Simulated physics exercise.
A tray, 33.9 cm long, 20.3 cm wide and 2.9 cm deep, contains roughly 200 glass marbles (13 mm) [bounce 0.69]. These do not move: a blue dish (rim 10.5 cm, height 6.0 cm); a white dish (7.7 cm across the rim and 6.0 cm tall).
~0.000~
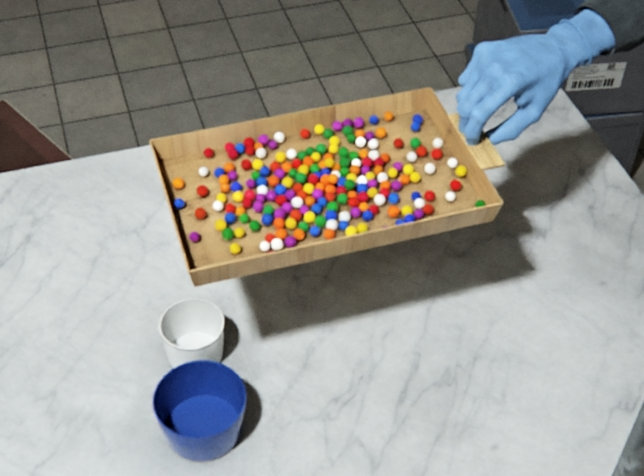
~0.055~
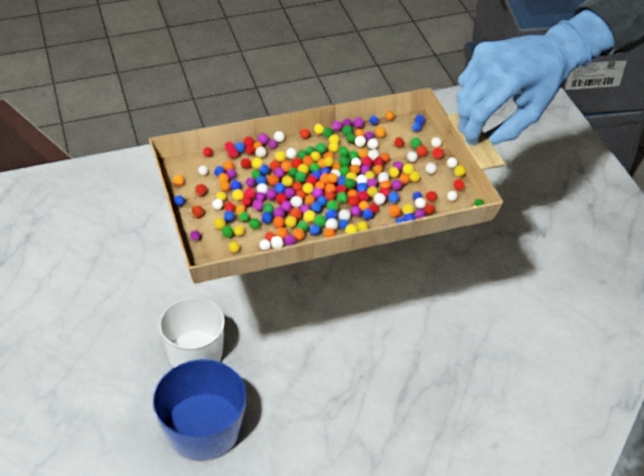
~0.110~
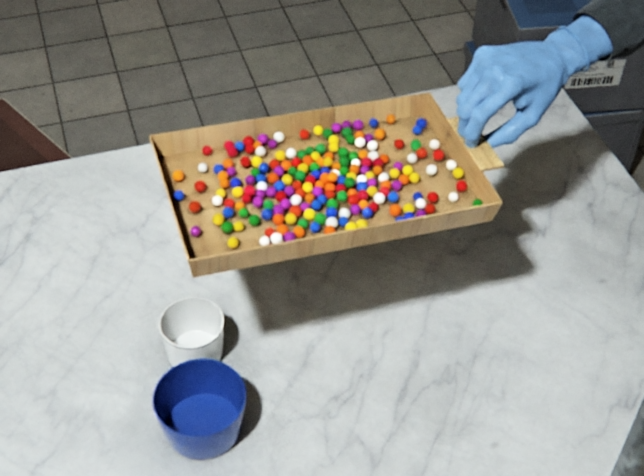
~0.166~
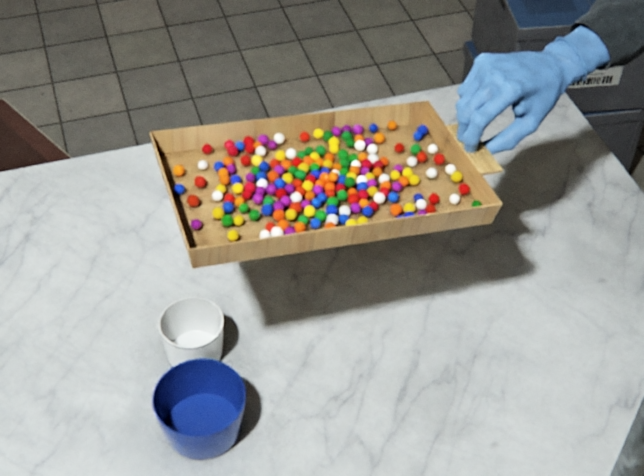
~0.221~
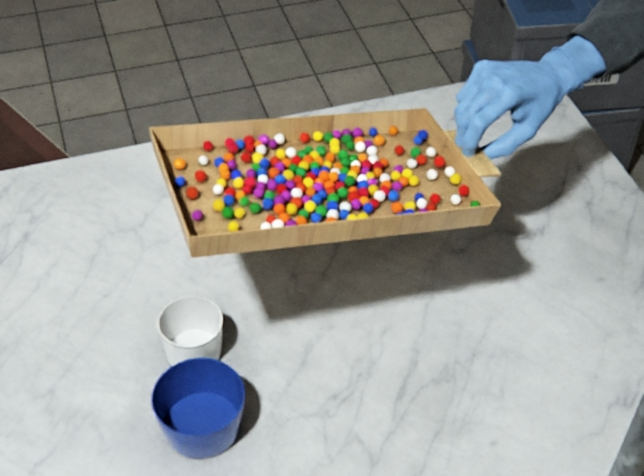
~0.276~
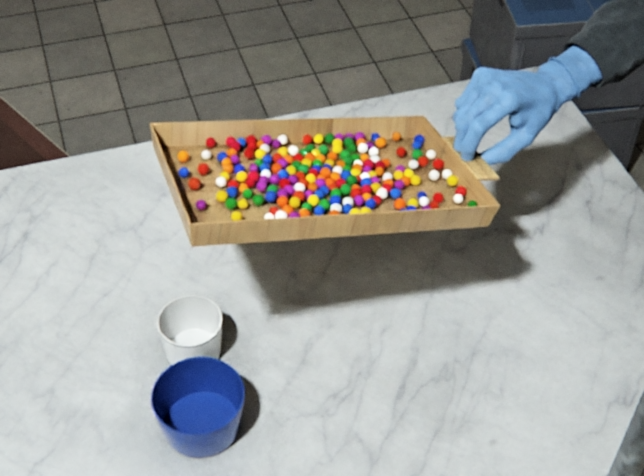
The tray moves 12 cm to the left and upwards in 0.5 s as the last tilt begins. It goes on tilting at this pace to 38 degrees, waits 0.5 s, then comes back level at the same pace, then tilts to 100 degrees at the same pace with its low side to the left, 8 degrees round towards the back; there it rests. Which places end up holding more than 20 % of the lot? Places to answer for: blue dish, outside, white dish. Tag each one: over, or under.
Tags: Blue dish - under, outside - over, white dish - under.
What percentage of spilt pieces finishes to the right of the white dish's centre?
Some 30 per cent.
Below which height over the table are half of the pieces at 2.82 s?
Median height reading: Approx. 12 cm.
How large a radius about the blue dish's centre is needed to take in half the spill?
That distance comes to about 36 centimetres.
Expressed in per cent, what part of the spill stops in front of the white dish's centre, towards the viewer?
Share of spill: Approx. 40 %.
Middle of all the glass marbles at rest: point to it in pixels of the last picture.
Near pixel (172, 343).
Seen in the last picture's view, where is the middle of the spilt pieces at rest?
Around pixel (106, 336).
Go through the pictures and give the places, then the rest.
In the first picture, tray at (351, 237); tilt 0 degrees; leading edge at (168, 201); middle of the load at (326, 180); blue dish at (199, 398); white dish at (192, 323).
In the second picture, tray at (351, 235); tilt 1 degrees; leading edge at (168, 199); middle of the load at (326, 179).
In the third picture, tray at (352, 232); tilt 4 degrees; leading edge at (168, 194); middle of the load at (325, 178).
In the fourth picture, tray at (352, 227); tilt 7 degrees; low side back right; leading edge at (168, 186); middle of the load at (325, 178).
In the fifth picture, tray at (353, 222); tilt 11 degrees; low side back right; leading edge at (168, 178); middle of the load at (324, 176).
In the sixth picture, tray at (354, 216); tilt 15 degrees; low side back right; leading edge at (169, 170); middle of the load at (325, 173); blue dish at (198, 394); white dish at (190, 320). It turns about 70 degrees a second.
After 1.26 s, tilt 35 degrees; tray 100 %; middle of all pieces on or above the table near (367, 181).
Then, at 2.07 s, tilt 12 degrees; tray 100 %; middle of all pieces on or above the table near (331, 130).
After 2.82 s, tilt 64 degrees; tray 60 %, outside 25 %, in the air 15 %; middle of all pieces on or above the table near (127, 293).
After 3.54 s, tilt 100 degrees; outside 80 %, white dish 10 %, blue dish 5 %; middle of all pieces on or above the table near (132, 335).
At rest (5.4 s), tray 0 %, outside 85 %, white dish 10 %, blue dish 5 %.
